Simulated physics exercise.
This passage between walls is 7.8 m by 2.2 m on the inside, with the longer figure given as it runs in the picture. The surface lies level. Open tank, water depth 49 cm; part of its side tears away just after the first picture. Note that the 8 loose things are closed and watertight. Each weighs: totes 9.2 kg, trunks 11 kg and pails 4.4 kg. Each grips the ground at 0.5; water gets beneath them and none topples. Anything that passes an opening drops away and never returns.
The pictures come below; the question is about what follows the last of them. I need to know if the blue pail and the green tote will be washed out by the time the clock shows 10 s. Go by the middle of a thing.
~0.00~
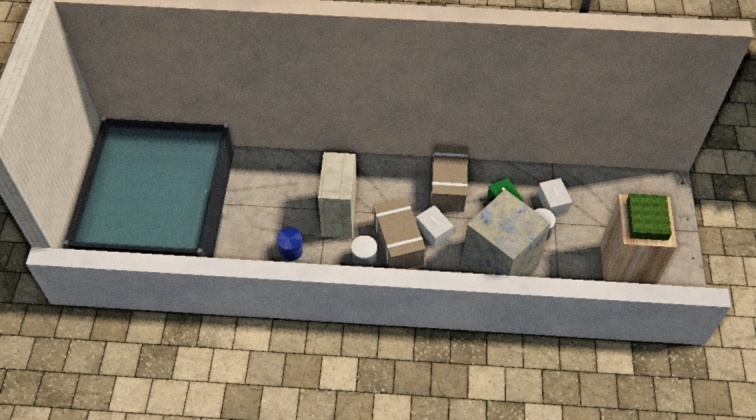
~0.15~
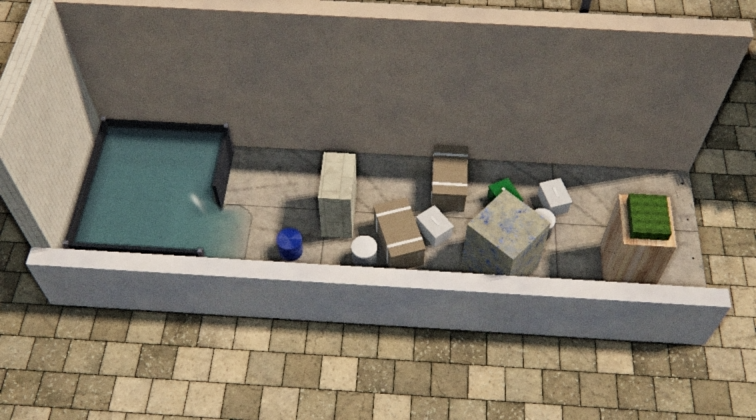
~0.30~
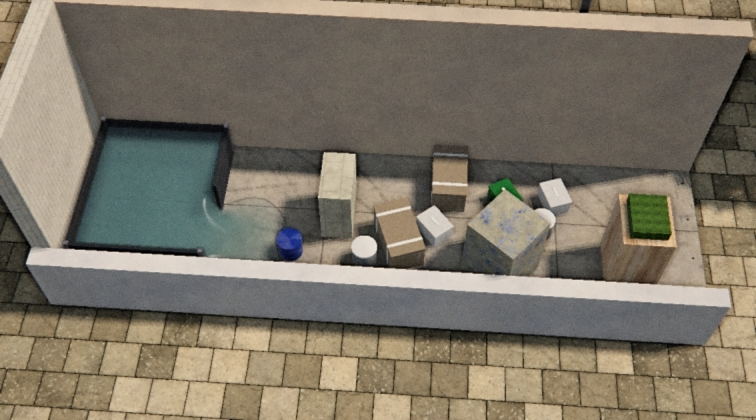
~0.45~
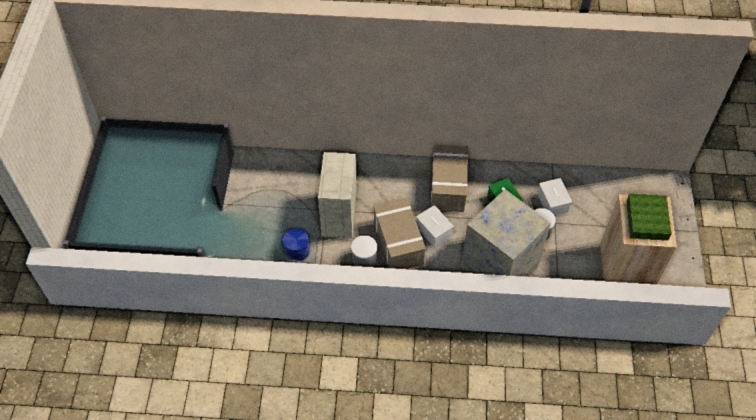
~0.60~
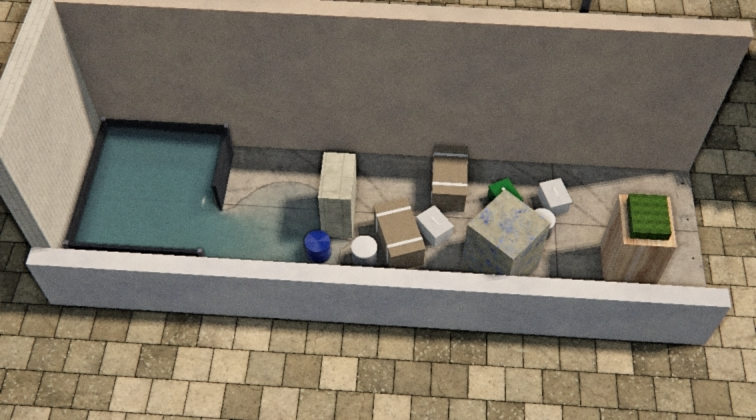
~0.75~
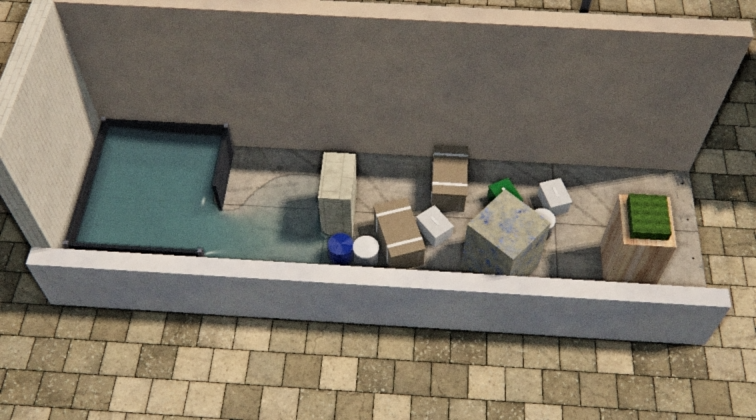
My prediction: Blue pail: Within. Green tote: Outside.
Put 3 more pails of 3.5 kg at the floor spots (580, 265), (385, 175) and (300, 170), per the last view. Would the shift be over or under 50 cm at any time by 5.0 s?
Taking them in order, the first is below the mark, the second above the mark and the third above the mark.
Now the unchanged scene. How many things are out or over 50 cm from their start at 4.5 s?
By then the count is 8.
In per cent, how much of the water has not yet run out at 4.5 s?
I'd say some 100 percent hasn't gone yet.
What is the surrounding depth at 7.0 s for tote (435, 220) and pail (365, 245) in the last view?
Depth approx. 3 cm / 6 cm.
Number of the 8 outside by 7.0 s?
I make it 4.
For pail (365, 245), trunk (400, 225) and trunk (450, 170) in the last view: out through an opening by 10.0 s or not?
Going one by one, I'd say it doesn't, then it does, then it does.
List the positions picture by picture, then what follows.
The first frame shows the blue pail at (289, 239) rests on the ground; the green tote at (506, 193), on the bottom; 2.9 m2 under water; 0 of 8 have shifted.
The second frame shows the blue pail at (289, 239), on the bottom; the green tote at (506, 193) rests on the ground; water covers 3.3 m2; 0 of 8 have shifted.
The third frame shows the blue pail at (289, 239) rests on the ground; the green tote at (506, 193), on the bottom; 4.0 m2 under water; 0 of 8 have shifted.
The fourth frame shows the blue pail at (296, 239) rests on the ground, 8 cm from its start; the green tote at (506, 193), on the bottom; water covers 4.5 m2; 1 of 8 have shifted.
The fifth frame shows the blue pail at (317, 241), on the bottom, 36 cm from its start; the green tote at (506, 193), on the bottom; 5.0 m2 under water; 1 of 8 have shifted.
The sixth frame shows the blue pail at (341, 244) rests on the ground, 65 cm from its start; the green tote at (506, 193) rests on the ground; water covers 5.4 m2; 1 of 8 have shifted.
After 2.0 s the blue pail is near (428, 249), 1.7 m from its start, afloat; the green tote is near (506, 193), 0.0 m from its start, aground; 0 of 8 are out; 3 afloat.
After 4.5 s the blue pail is near (514, 187), 3.0 m from its start, afloat; the green tote is near (636, 170), 1.8 m from its start, aground; 0 of 8 are out; 4 afloat.
After 7.0 s the blue pail is near (595, 277), 3.8 m from its start, aground; the green tote has gone out; 4 of 8 are out; 1 afloat.
After 10.0 s the blue pail is near (595, 278), 3.8 m from its start, aground; the green tote has gone out; 4 of 8 are out; 0 afloat.
